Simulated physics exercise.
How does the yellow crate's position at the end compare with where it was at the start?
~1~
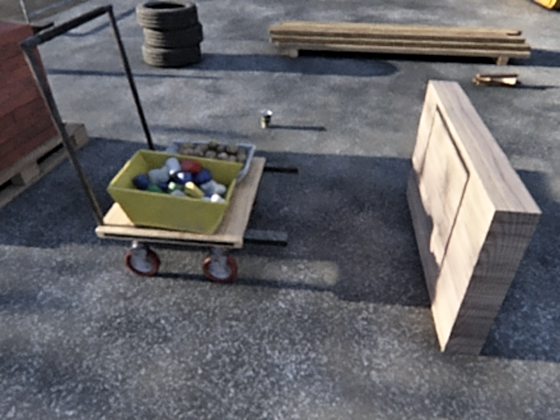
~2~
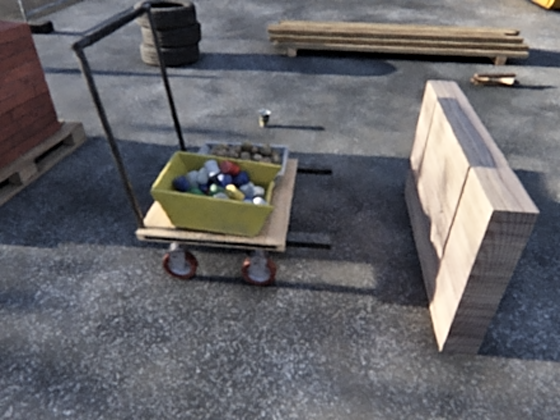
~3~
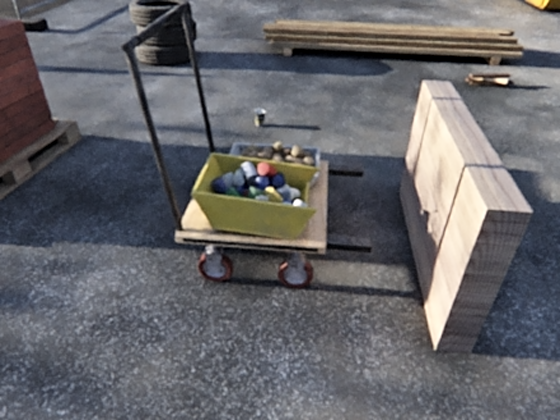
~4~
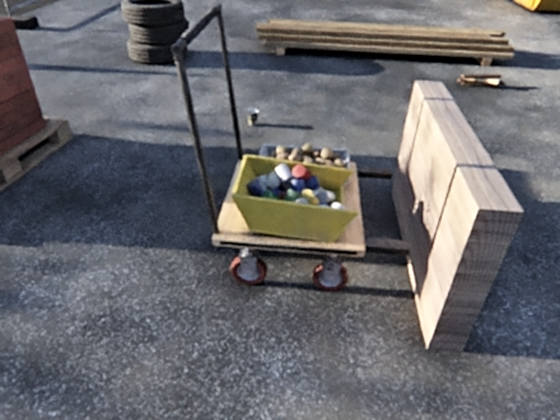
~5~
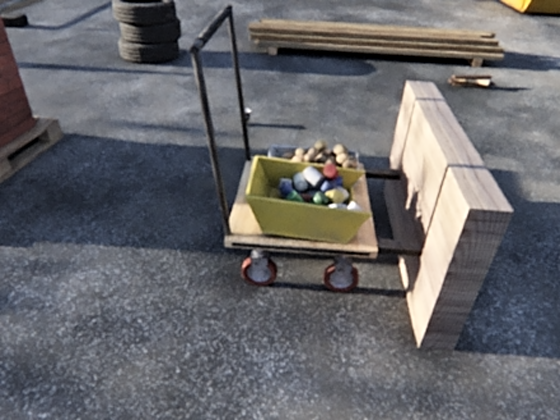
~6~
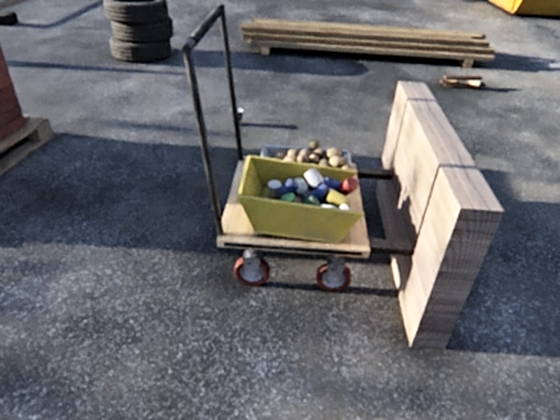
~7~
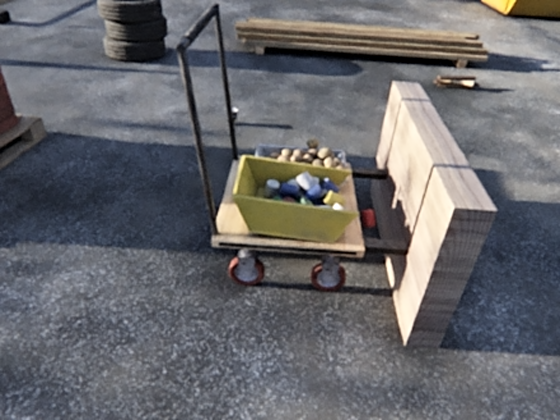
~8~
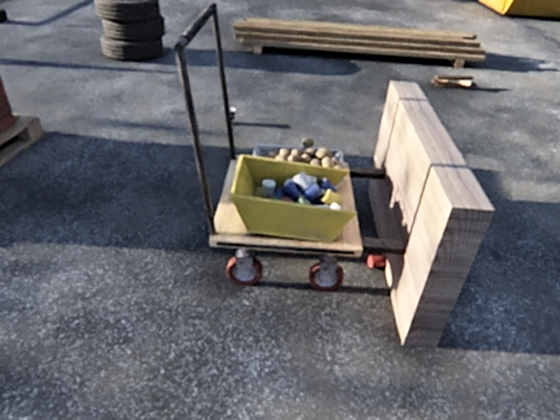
At the start the yellow crate is over on the left, well away from the wooden wall. By the end it is farther right, near the middle of the view and close to the wall, still on the trolley's deck.
A goods trolley carrying a yellow crate of small jars and a pale crate of potatoes rolls right across dark tarmac towards a thick wooden wall. Both crates ride along on the deck as the gap closes. The trolley's buffers meet the wall and it stops, while the jars surge towards the low right-hand side of the yellow crate. One red jar tips over that side and drops into the gap between deck and wall. It ends on its side on the ground, with both crates still on the deck and the wall still standing.
